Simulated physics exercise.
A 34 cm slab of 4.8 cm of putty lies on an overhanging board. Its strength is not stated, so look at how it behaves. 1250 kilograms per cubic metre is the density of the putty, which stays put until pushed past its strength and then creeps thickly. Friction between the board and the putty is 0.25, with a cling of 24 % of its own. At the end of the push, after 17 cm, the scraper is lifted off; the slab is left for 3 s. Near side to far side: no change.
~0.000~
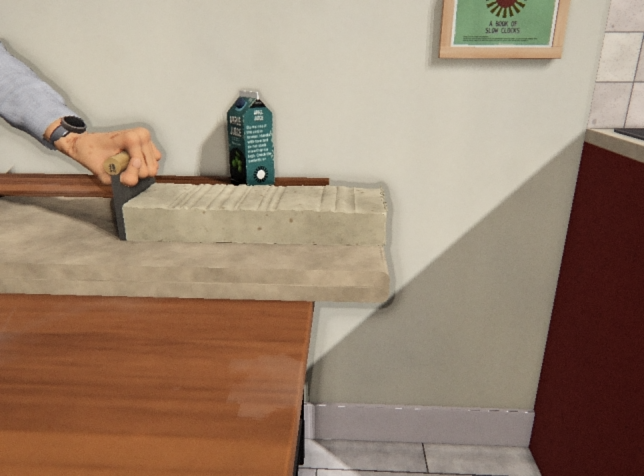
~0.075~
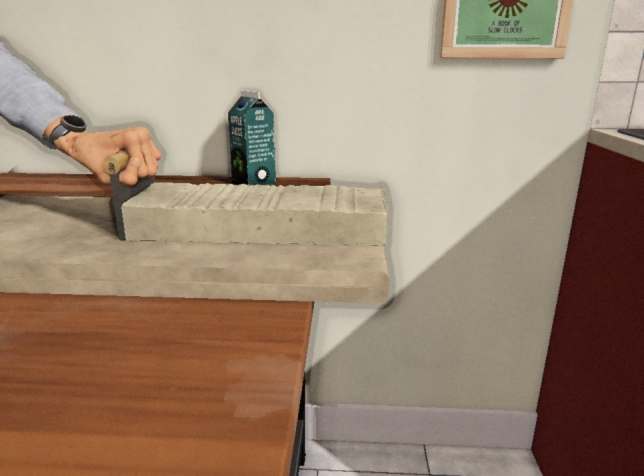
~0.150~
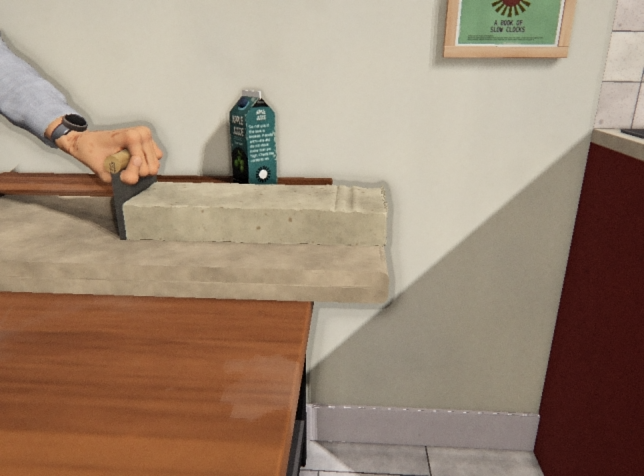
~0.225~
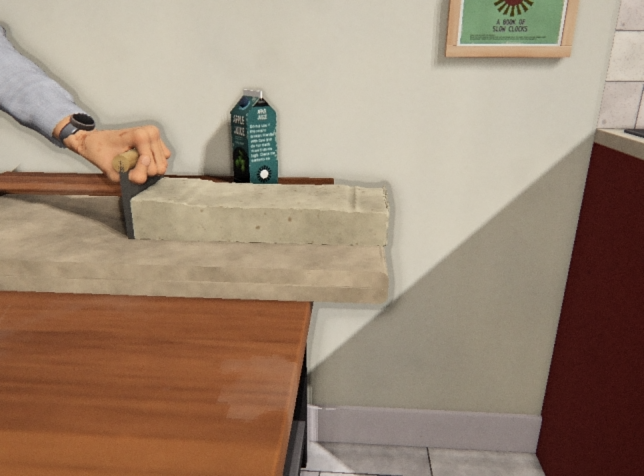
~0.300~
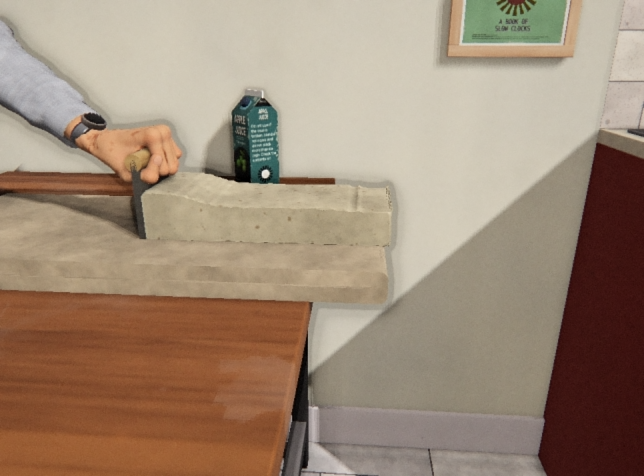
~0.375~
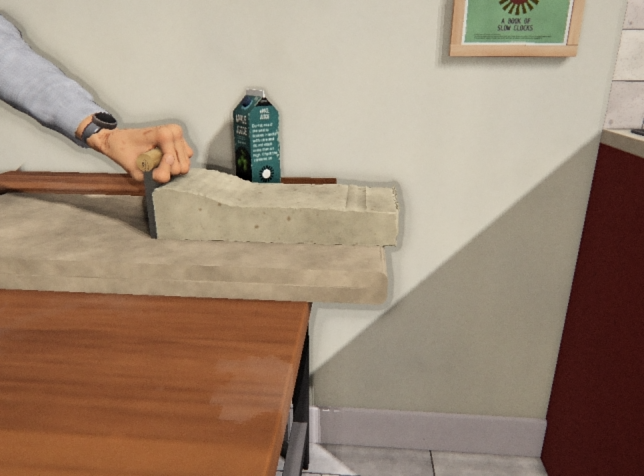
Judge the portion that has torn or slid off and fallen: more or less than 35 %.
By the end it is short of 35 per cent.
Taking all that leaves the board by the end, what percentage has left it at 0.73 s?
Roughly 70 %.
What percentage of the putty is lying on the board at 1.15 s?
I reckon it's some 60 %.
By 0.73 s, 72 % lies on the board and 0 % has fallen.
By 1.15 s, 60 % lies on the board and 28 % has fallen.
By 1.57 s, 60 % lies on the board and 28 % has fallen.
By 1.99 s, 60 % lies on the board and 28 % has fallen.
By 3.99 s, at the end, 60 % lies on the board and 28 % has fallen.
